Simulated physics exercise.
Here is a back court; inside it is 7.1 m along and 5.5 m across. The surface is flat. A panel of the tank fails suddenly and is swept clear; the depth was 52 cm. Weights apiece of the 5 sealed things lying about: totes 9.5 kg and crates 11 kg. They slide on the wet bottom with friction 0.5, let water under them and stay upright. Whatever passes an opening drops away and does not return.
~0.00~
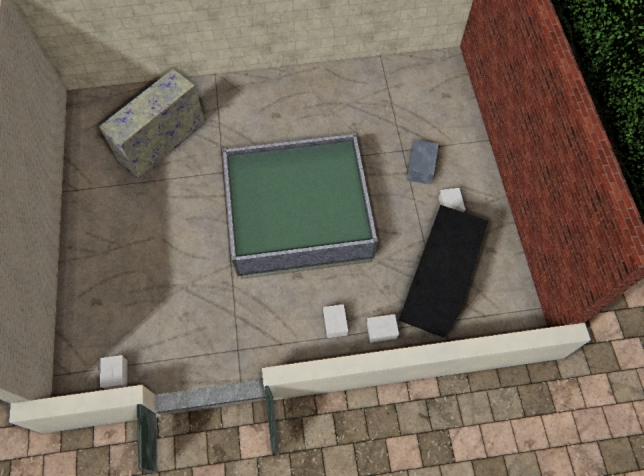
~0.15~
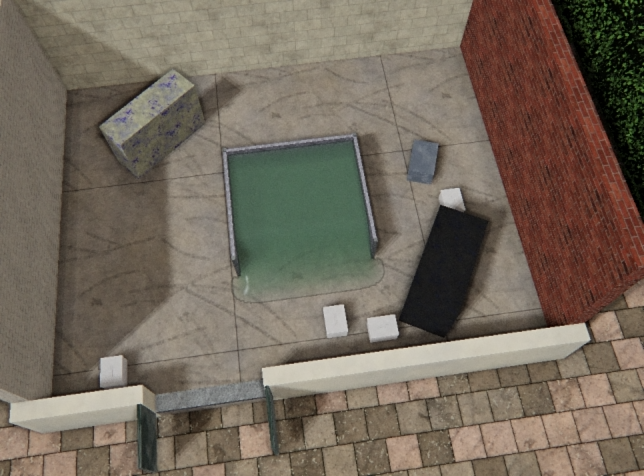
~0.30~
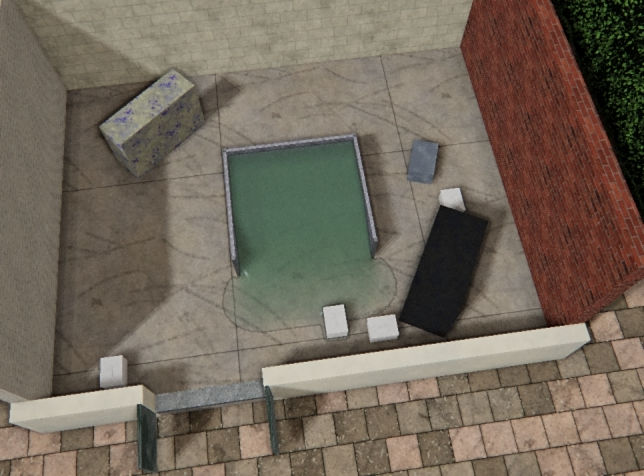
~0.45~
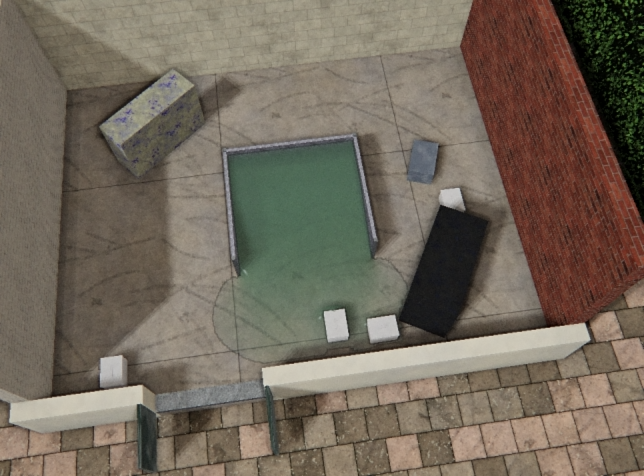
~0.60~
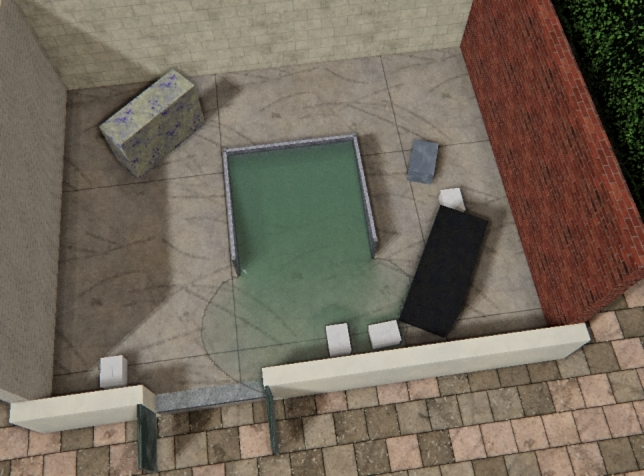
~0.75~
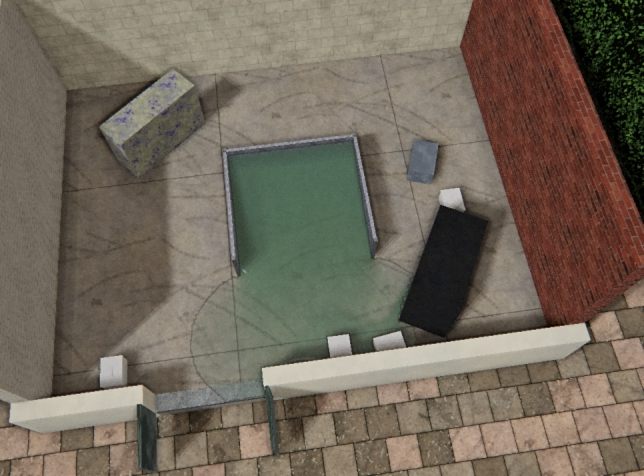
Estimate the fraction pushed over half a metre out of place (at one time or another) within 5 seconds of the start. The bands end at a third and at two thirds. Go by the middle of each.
Share: Two thirds or more.
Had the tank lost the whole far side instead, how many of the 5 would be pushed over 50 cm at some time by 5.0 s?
Then 0.
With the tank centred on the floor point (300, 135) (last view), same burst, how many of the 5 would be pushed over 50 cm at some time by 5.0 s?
In that case 3 of them.
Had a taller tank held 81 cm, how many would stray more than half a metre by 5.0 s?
Then 5.
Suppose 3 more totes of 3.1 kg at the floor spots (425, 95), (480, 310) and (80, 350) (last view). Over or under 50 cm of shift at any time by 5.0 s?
In that order: Short of it, over, more.
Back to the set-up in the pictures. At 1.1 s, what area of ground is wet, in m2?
About 9.5 m2.
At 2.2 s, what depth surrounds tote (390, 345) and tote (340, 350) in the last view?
Roughly 33 and 34 cm.
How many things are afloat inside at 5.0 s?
At that moment 0.
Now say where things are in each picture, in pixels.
In the first picture, a tote at (335, 319), on the bottom; a tote at (383, 326), on the bottom; water covers 3.7 m2; 0 of 5 have shifted.
In the second picture, a tote at (335, 319) rests on the ground; a tote at (383, 326), on the bottom; 4.7 m2 under water; 0 of 5 have shifted.
In the third picture, a tote at (336, 319) rests on the ground; a tote at (383, 326) rests on the ground; water covers 5.8 m2; 0 of 5 have shifted.
In the fourth picture, a tote at (336, 324) rests on the ground, 7 cm from its start; a tote at (383, 327), on the bottom; 6.9 m2 under water; 1 of 5 have shifted.
In the fifth picture, a tote at (338, 338) rests on the ground, 29 cm from its start; a tote at (385, 333), on the bottom, 10 cm from its start; 7.8 m2 under water; 2 of 5 have shifted.
In the sixth picture, a tote at (340, 349), afloat, 45 cm from its start; a tote at (390, 345), on the bottom, 28 cm from its start; 8.6 m2 under water; 2 of 5 have shifted.
After 1.1 s 0 of 5 are over 50 cm from their spots; 2 afloat.
After 2.2 s 2 of 5 are over 50 cm from their spots; 2 afloat.
After 3.5 s 3 of 5 are over 50 cm from their spots; 2 afloat.
After 5.0 s 4 of 5 are over 50 cm from their spots, and 4 have been at some point; 0 afloat.
